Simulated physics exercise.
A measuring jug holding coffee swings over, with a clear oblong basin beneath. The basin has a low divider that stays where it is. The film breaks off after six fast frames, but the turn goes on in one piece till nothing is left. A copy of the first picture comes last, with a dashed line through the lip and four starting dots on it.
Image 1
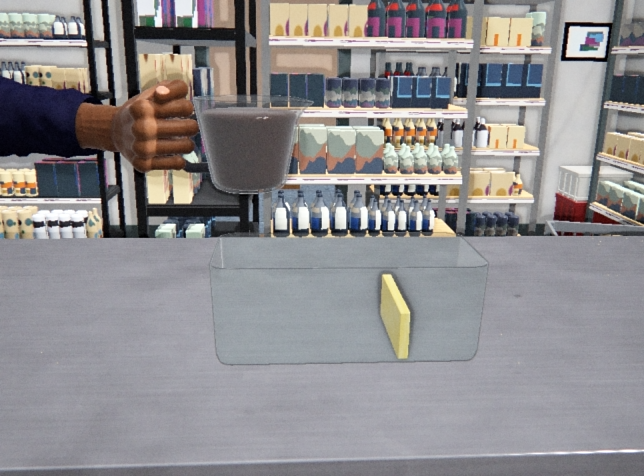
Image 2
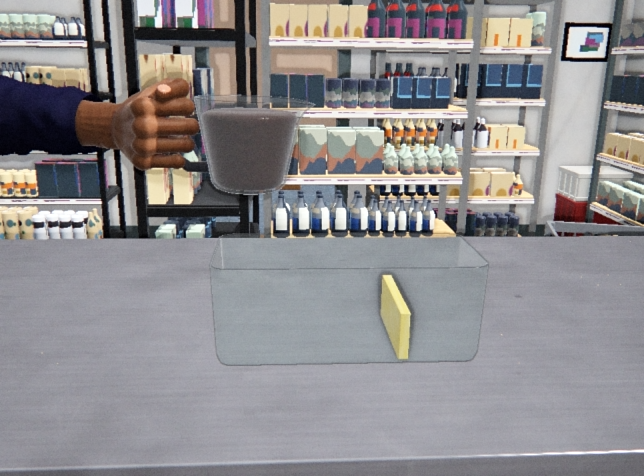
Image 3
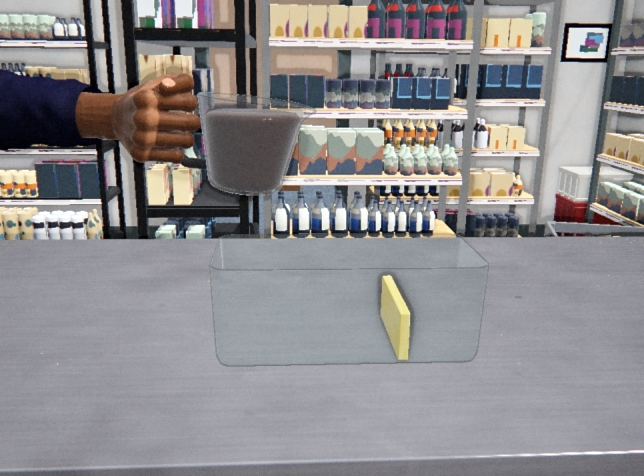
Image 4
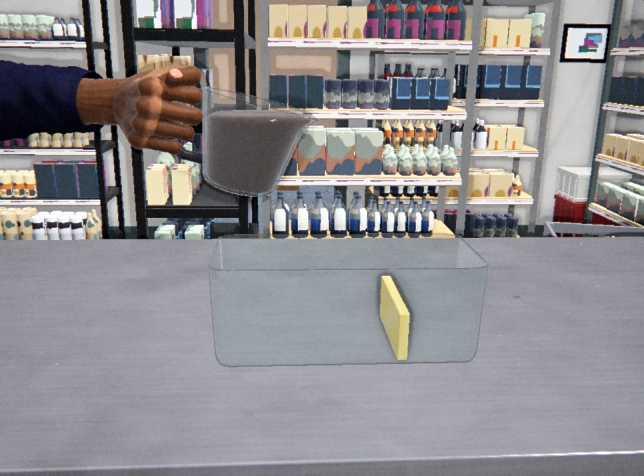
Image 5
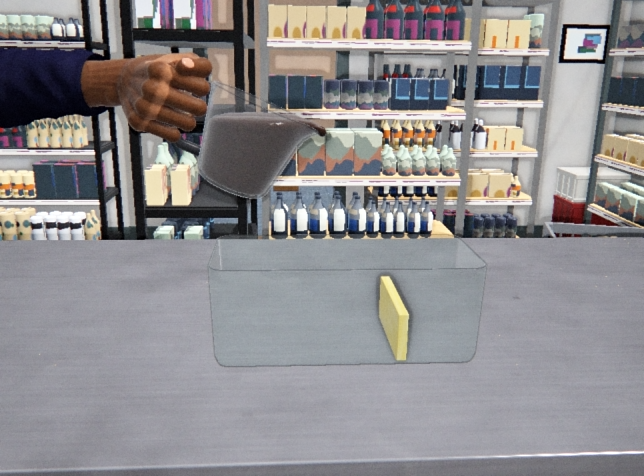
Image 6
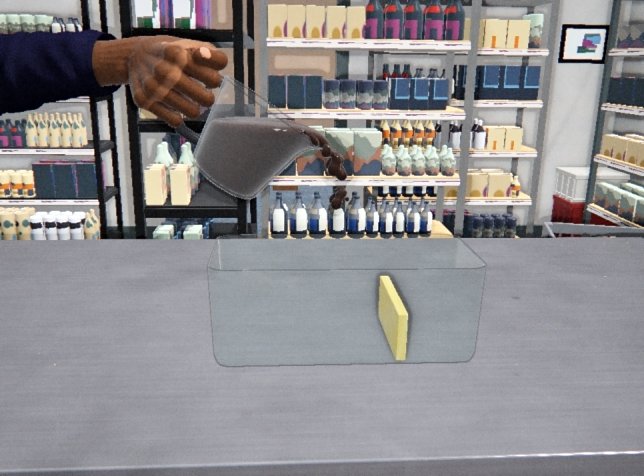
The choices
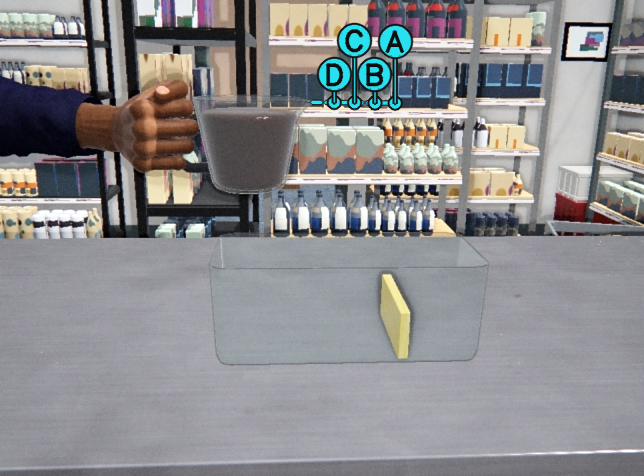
In a shop with stocked shelves, a hand holds a measuring jug of dark liquid above a clear oblong basin containing an upright yellow slab, then gradually tilts it rightward until the liquid runs over the lip.
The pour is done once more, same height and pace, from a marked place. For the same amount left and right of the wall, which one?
C.
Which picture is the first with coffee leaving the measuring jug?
Picture 5.
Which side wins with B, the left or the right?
The right one.
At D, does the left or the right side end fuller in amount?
The left one.
On the marked copy, A at (395, 103); B at (374, 102); C at (354, 102); D at (334, 102).
With A, about 23 % ends left of the wall and 75 % right of it.
With B, about 24 % ends left of the wall and 75 % right of it.
With C, about 49 % ends left of the wall and 50 % right of it.
With D, about 83 % ends left of the wall and 16 % right of it.
